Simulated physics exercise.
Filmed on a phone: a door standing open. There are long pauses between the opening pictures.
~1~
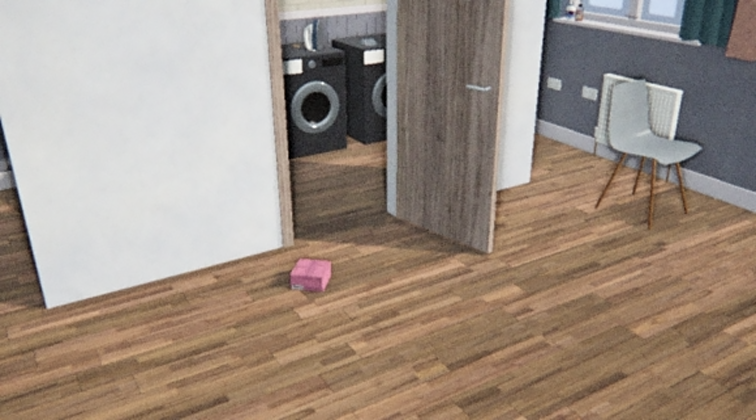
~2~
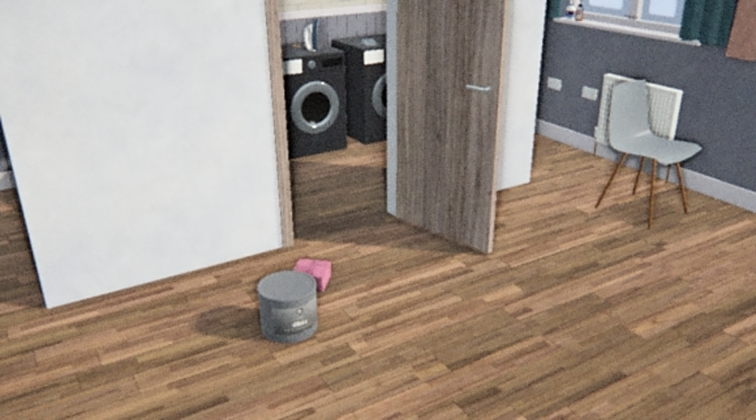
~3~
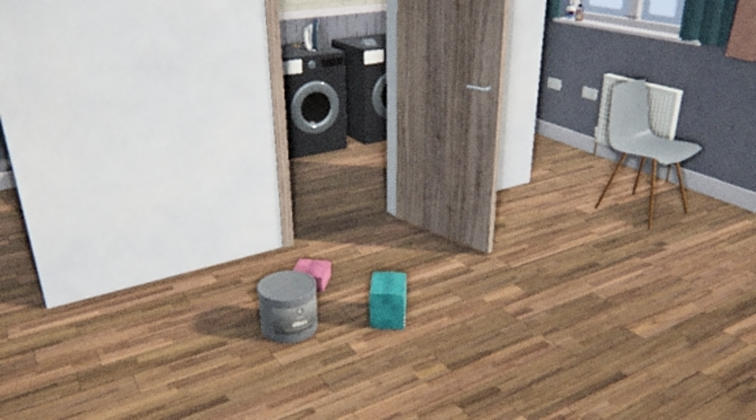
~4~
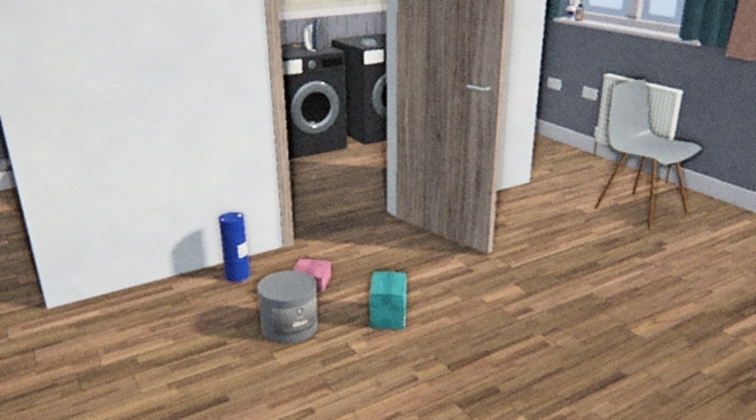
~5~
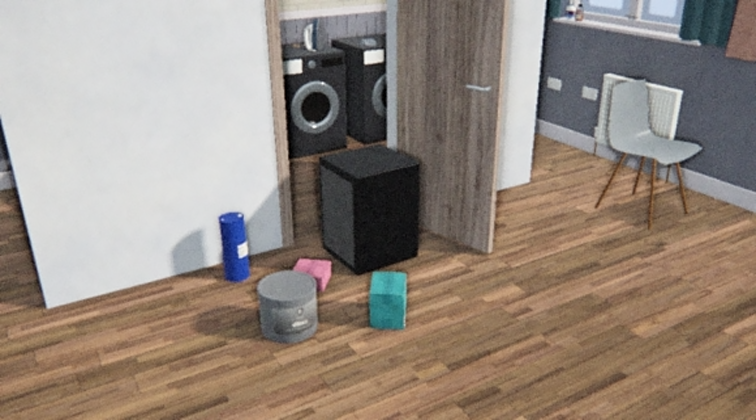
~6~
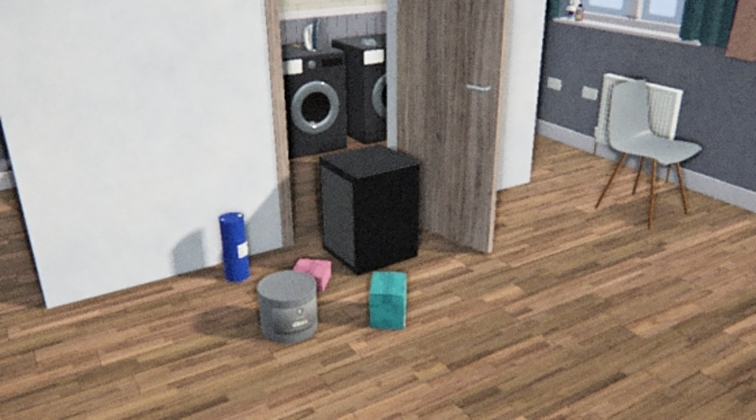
The clip shows a pink parcel on a wooden floor near a wide-open, still door, then a grey pail, a turquoise box, a blue canister and a black appliance appear around it in turn, with nothing seen moving.
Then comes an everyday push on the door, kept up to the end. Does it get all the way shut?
The door stops short.
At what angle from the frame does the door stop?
Some 70° open.
Then, 0.50 s later than the last frame, open by 94°.
Then, 0.80 s later than the last frame, open by 80°.
When it is over, open by 71°; all 5 as before. End places, in pixels of the last picture, black appliance near (368, 207).
